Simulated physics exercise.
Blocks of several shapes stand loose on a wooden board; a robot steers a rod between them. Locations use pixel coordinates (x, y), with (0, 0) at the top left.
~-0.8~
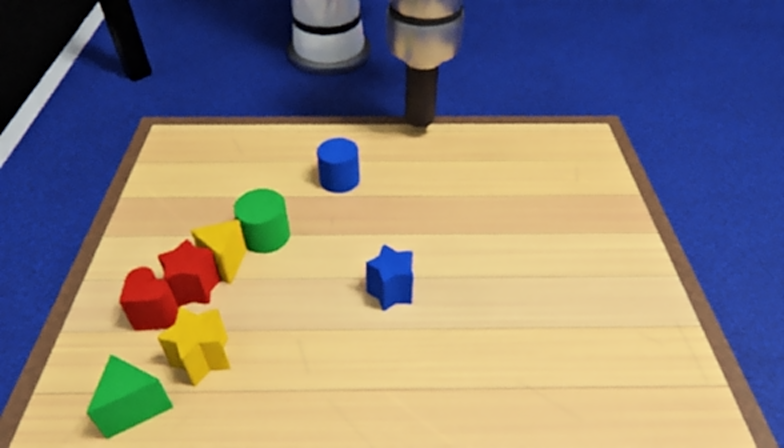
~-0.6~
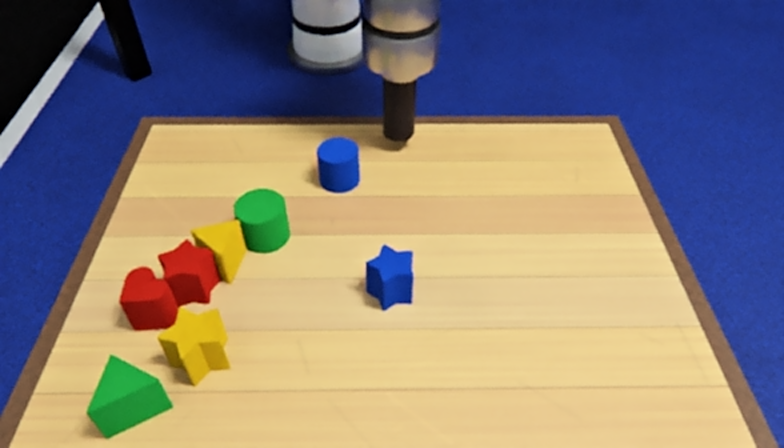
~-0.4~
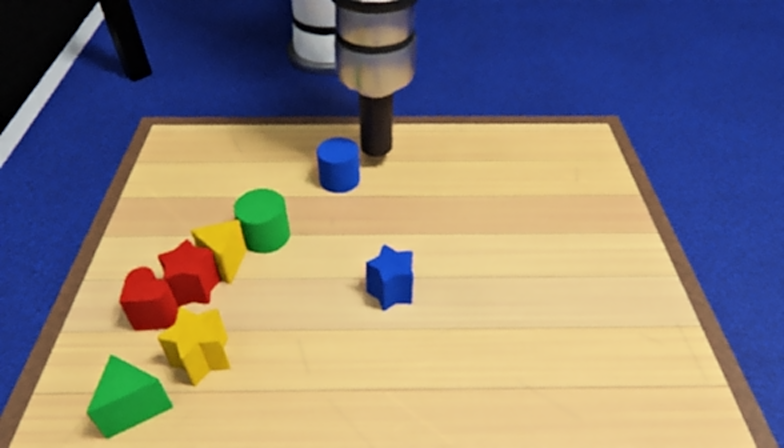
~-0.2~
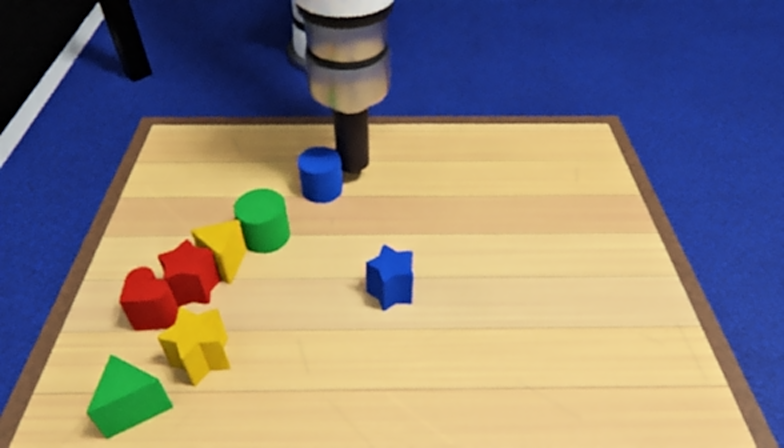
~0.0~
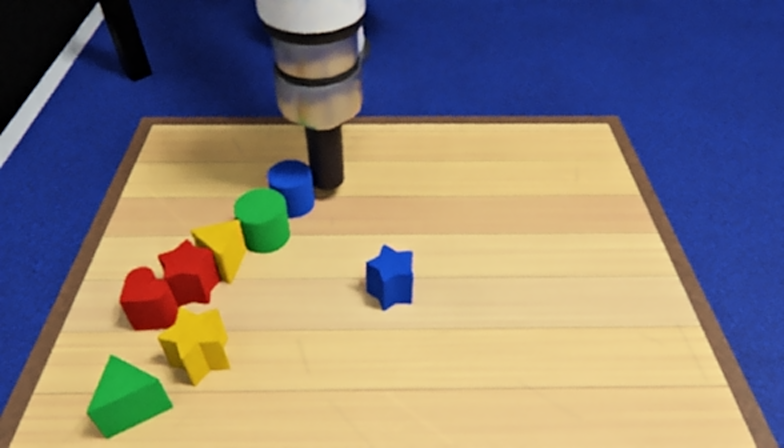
To begin with, a robot's dark rod stands at the far edge of a wooden board scattered with red, yellow, green and blue blocks. The rod moves left and toward the viewer until it meets the blue round block, then pushes it up beside the green round block while the others stay still.
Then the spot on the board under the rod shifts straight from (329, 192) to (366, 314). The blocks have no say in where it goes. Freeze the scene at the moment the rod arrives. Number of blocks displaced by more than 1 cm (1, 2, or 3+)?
I think only one will be displaced.
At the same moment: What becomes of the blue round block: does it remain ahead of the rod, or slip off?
That block drops off.
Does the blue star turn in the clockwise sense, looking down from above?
No, that is not what happens.
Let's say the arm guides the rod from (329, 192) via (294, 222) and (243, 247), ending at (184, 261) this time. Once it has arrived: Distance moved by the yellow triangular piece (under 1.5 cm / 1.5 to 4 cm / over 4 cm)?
By the end of the path, it will have gone between 1.5 and 4 cm.
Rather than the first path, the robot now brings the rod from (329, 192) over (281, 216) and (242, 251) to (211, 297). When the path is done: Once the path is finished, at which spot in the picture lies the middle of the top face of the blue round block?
Put as a pixel place, it's (224, 182).
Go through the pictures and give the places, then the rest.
The first picture shows rod tip at (420, 119); block tops, blue round block at (338, 149); blue star at (392, 262).
The second picture shows rod at (399, 133); blocks unchanged.
The third picture shows rod at (377, 147); blocks unchanged.
The fourth picture shows rod at (353, 163); blue round block at (319, 159).
The fifth picture shows rod at (328, 179); blue round block at (289, 173); blue star at (392, 262).
On the path given first. One third of the way, rod at (340, 216); nothing pushed yet.
Two thirds of the way, rod at (352, 255); nothing pushed yet.
At the end, rod at (366, 302); blue round block in place; blue star at (403, 273), turned 55° anticlockwise.
